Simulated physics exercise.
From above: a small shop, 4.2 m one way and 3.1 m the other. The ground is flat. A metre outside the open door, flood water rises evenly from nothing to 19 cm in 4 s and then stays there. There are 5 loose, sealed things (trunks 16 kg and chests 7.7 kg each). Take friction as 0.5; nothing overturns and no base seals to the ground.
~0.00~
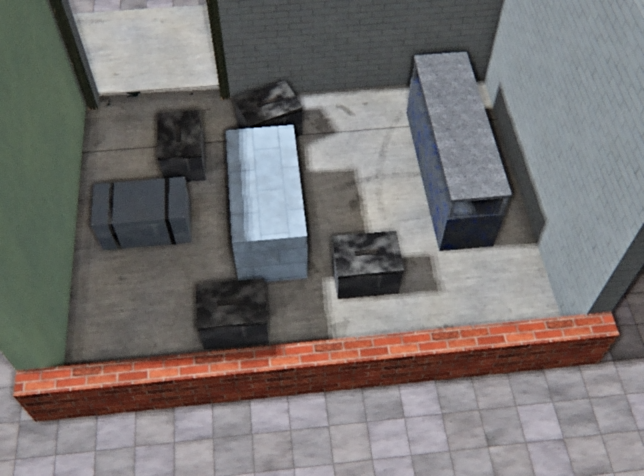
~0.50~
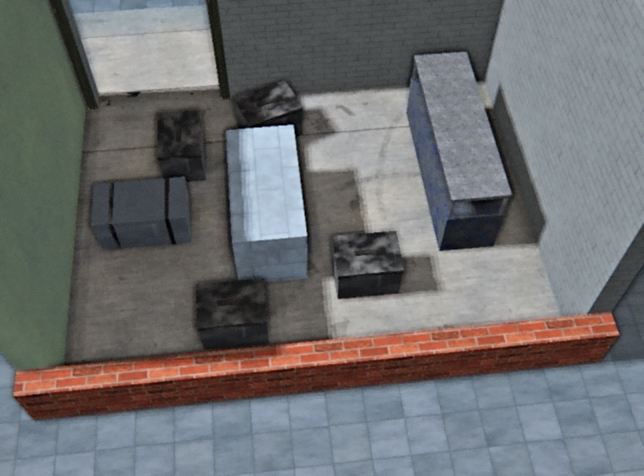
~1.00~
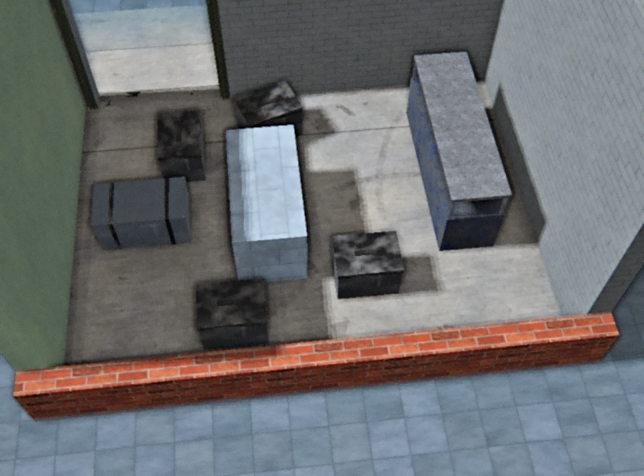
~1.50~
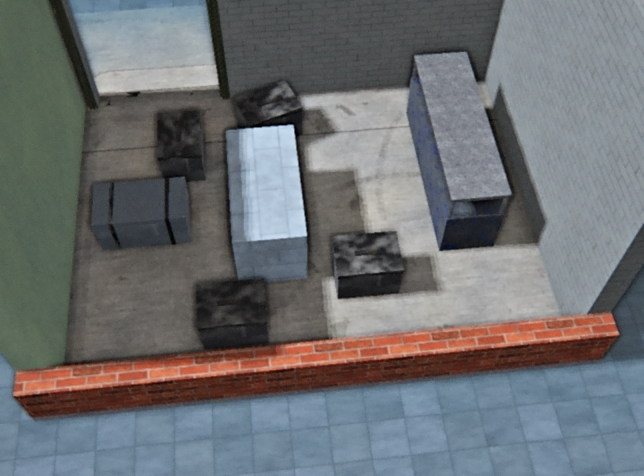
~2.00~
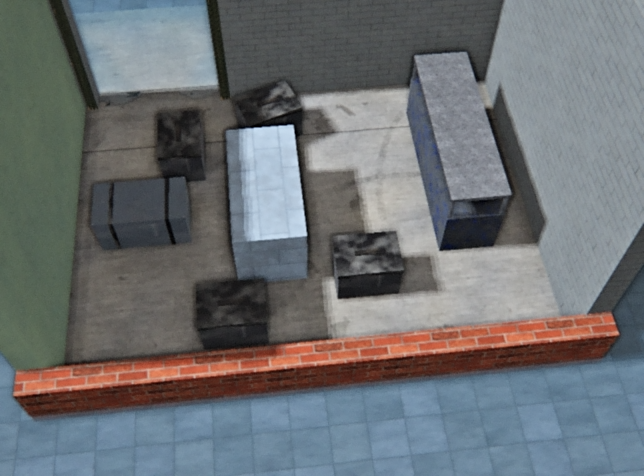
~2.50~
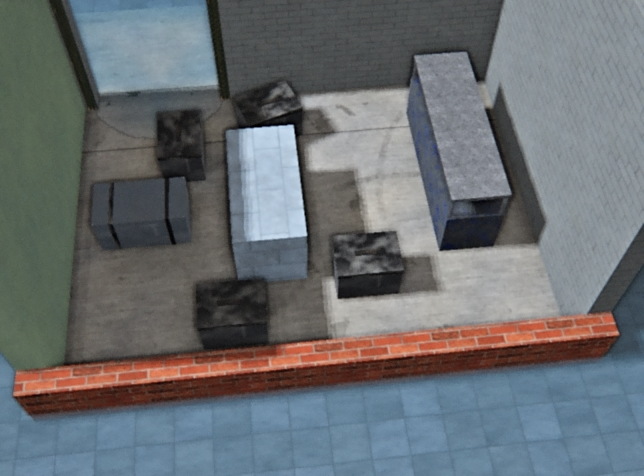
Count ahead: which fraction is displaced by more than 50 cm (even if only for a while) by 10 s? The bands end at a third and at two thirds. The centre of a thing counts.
It is two thirds or more.
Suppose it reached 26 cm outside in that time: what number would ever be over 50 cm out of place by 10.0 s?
Then 4.
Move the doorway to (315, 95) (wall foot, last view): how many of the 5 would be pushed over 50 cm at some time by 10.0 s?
In that case 4 of them.
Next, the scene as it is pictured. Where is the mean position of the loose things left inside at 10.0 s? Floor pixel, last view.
Around (367, 228).
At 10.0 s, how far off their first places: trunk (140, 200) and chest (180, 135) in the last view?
In turn: 250 cm, 200 cm.
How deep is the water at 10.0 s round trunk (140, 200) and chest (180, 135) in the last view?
About 7 and 8 cm.
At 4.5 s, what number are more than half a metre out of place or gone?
I count 1.
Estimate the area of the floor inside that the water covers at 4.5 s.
Some 4.0 m2.
After 3.5 s 0 of 5 are over 50 cm from their spots; 0 afloat.
After 4.5 s 1 of 5 are over 50 cm from their spots; 1 afloat.
After 7.0 s 3 of 5 are over 50 cm from their spots; 2 afloat.
After 10.0 s 4 of 5 are over 50 cm from their spots, and 4 have been at some point; 5 afloat.
